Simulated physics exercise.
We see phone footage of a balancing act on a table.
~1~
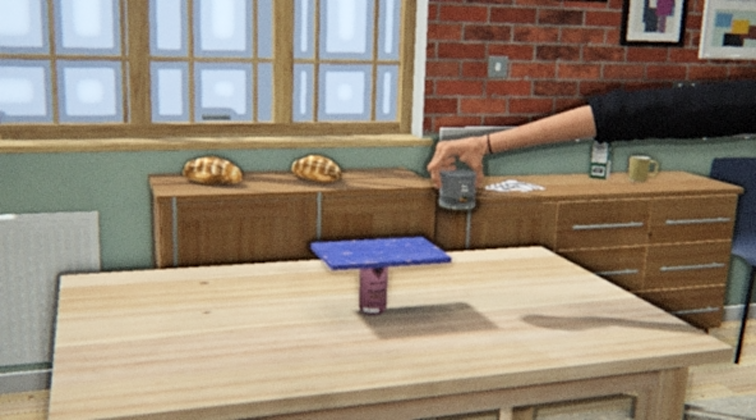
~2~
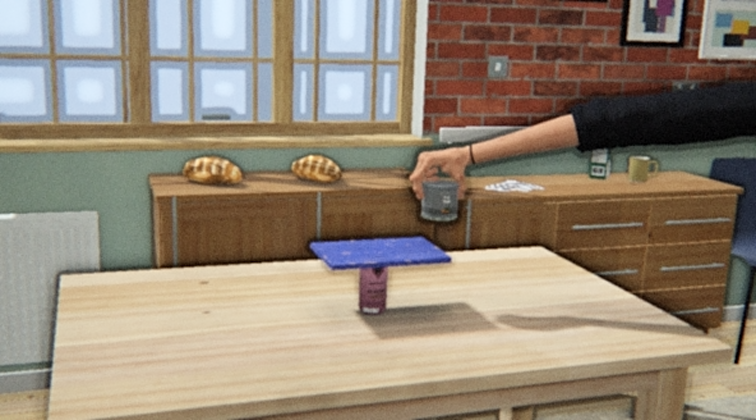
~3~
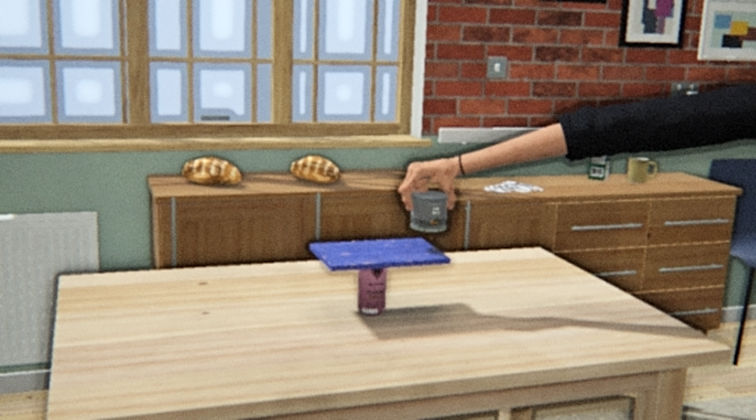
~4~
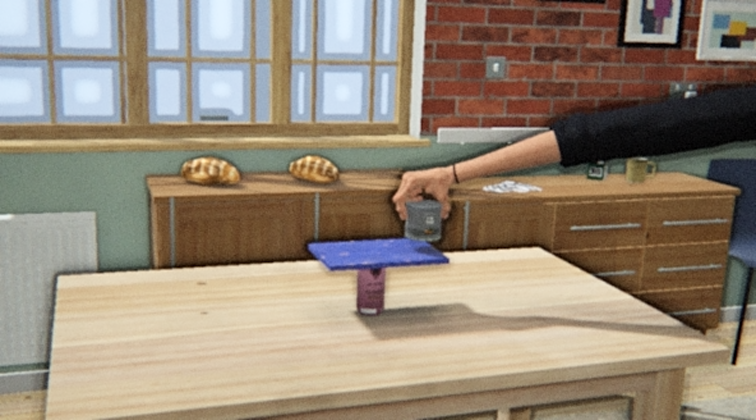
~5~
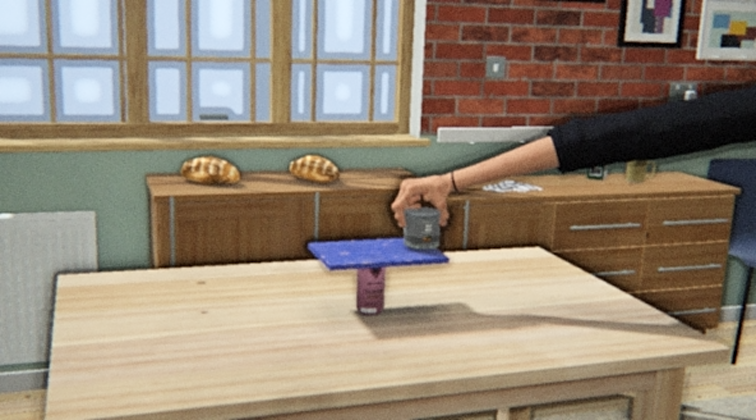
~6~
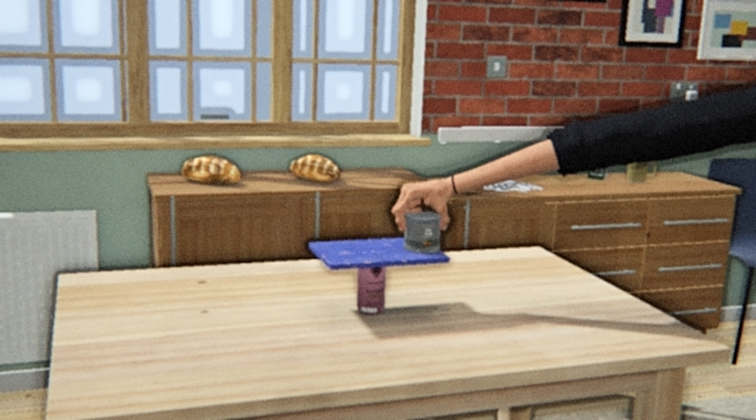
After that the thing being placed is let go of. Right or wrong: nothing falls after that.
Wrong.
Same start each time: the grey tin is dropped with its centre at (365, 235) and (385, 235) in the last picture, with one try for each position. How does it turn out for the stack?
In the first try it remains standing, then in the second try it remains standing.
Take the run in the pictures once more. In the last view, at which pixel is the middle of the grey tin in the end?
It ends near (462, 289).
Then, 0.30 s past the last view, grey tin now fallen; blue board rocked 40° from its first pose.
Then, 0.50 s past the last view, blue board rocked 55° from its first pose.
Then, 0.70 s past the last view, blue board now fallen; pink can displaced well along.
Then, 0.80 s past the last view, pink can displaced well along.
Finally, fallen, blue board and grey tin; moved from the start, pink can. Final places as the last picture's camera would see them, grey tin near (462, 289). The stack gives way.
